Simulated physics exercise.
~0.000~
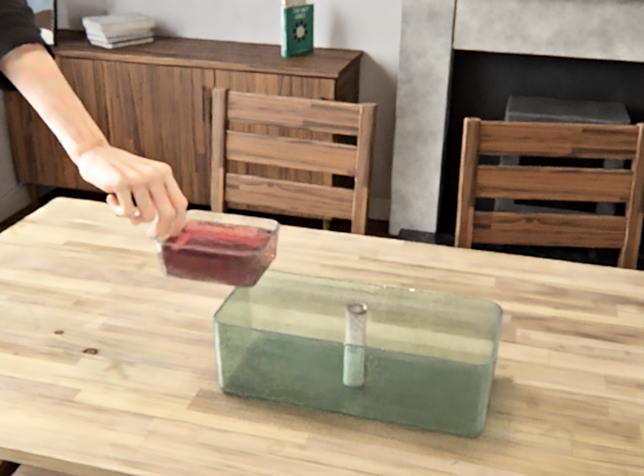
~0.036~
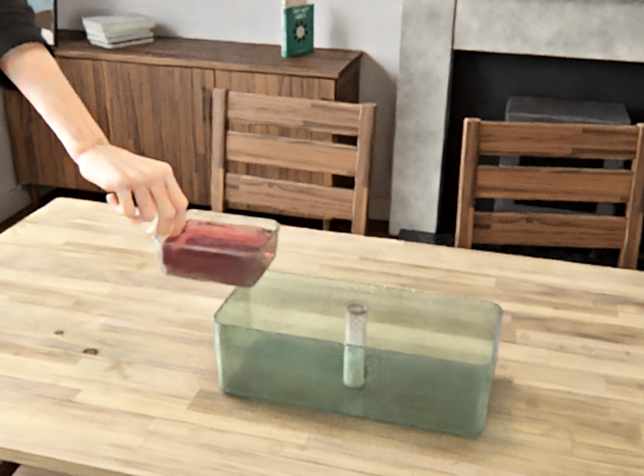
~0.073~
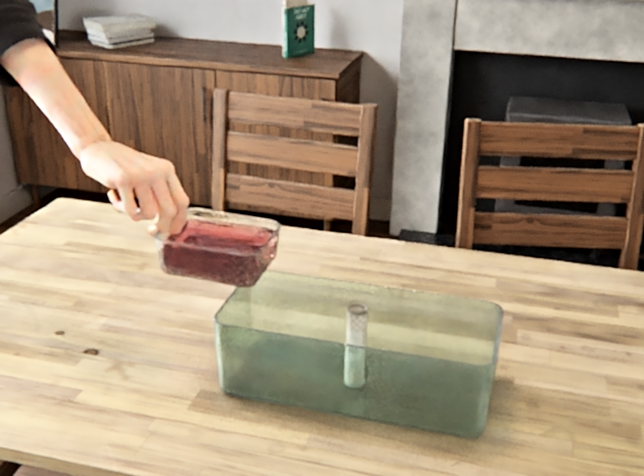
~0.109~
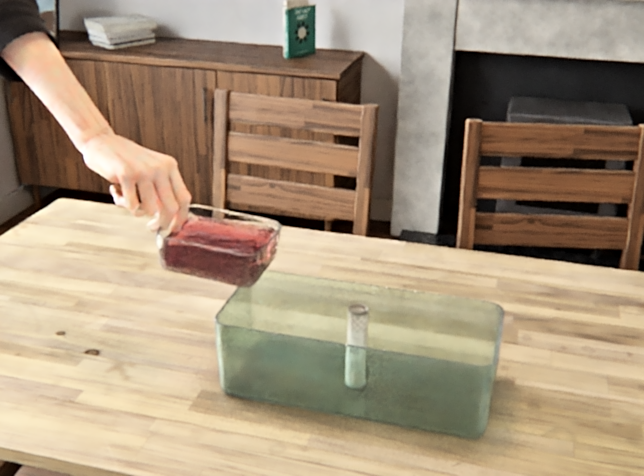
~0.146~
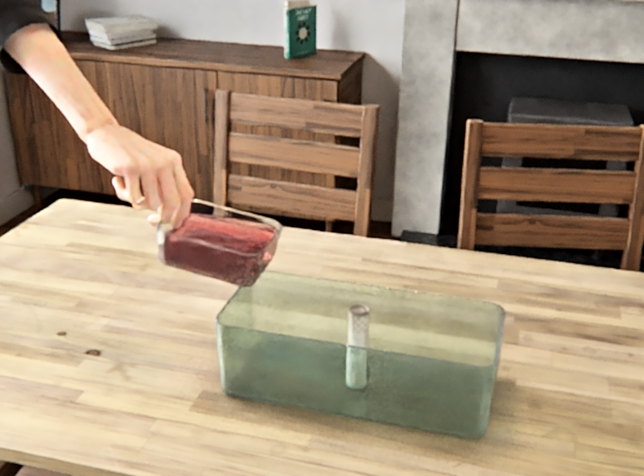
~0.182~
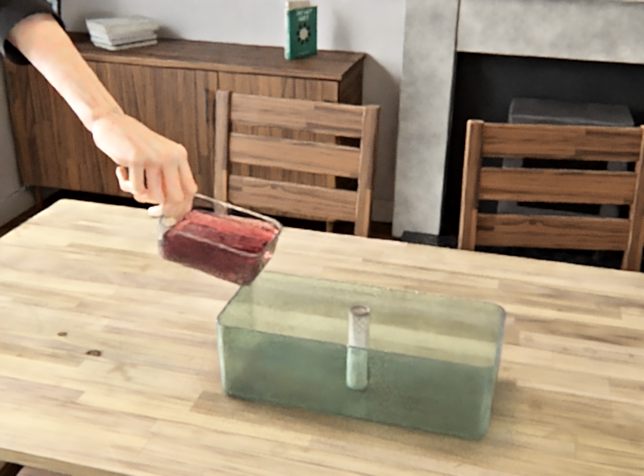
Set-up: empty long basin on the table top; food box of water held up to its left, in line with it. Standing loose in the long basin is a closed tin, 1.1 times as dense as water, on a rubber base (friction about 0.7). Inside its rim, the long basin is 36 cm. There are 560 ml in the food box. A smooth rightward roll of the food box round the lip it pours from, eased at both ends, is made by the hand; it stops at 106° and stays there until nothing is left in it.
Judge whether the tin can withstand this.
It cannot withstand it and falls over.
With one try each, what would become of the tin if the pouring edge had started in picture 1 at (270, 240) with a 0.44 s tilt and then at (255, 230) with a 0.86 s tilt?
Run one: It tumbles. Run two: It does not tip.
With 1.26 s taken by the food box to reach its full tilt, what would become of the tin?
Then it remains upright.
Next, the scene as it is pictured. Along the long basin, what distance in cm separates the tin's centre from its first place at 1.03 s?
Near 7 cm.
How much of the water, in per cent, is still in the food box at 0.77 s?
2 per cent or so.
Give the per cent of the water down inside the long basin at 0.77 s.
Near 94 per cent of the total.
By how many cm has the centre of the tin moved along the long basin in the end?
Around 7.5 cm.
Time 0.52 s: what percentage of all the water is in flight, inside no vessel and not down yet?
Estimate: Some 50 % of the total.
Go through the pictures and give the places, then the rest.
In the first frame, tilt 0°; pouring edge (269, 239); surface from (174, 231) to (269, 244); the long basin's rim runs from (231, 294) to (499, 335); the tin's top is at (357, 312).
In the second frame, tilt 1°; pouring edge (269, 240); surface from (173, 230) to (268, 243).
In the third frame, tilt 2°; pouring edge (270, 240); surface from (174, 229) to (269, 242).
In the fourth frame, tilt 5°; pouring edge (271, 240); surface from (175, 228) to (271, 241).
In the fifth frame, tilt 8°; pouring edge (272, 241); surface from (175, 224) to (271, 240).
In the sixth frame, tilt 12°; pouring edge (272, 242); surface from (175, 221) to (272, 238).
By 0.52 s the tilt is 75° and 34 per cent is still to pour; the tin stands where it began.
By 0.77 s the tilt is 105° and 2 per cent is still to pour; the tin leans 14°.
By 1.03 s the tilt is 106° and 0 per cent is still to pour; the tin lies on its side.
By 1.32 s the tilt is 106° and 0 per cent is still to pour; the tin lies on its side.
At rest the tin lies on its side.
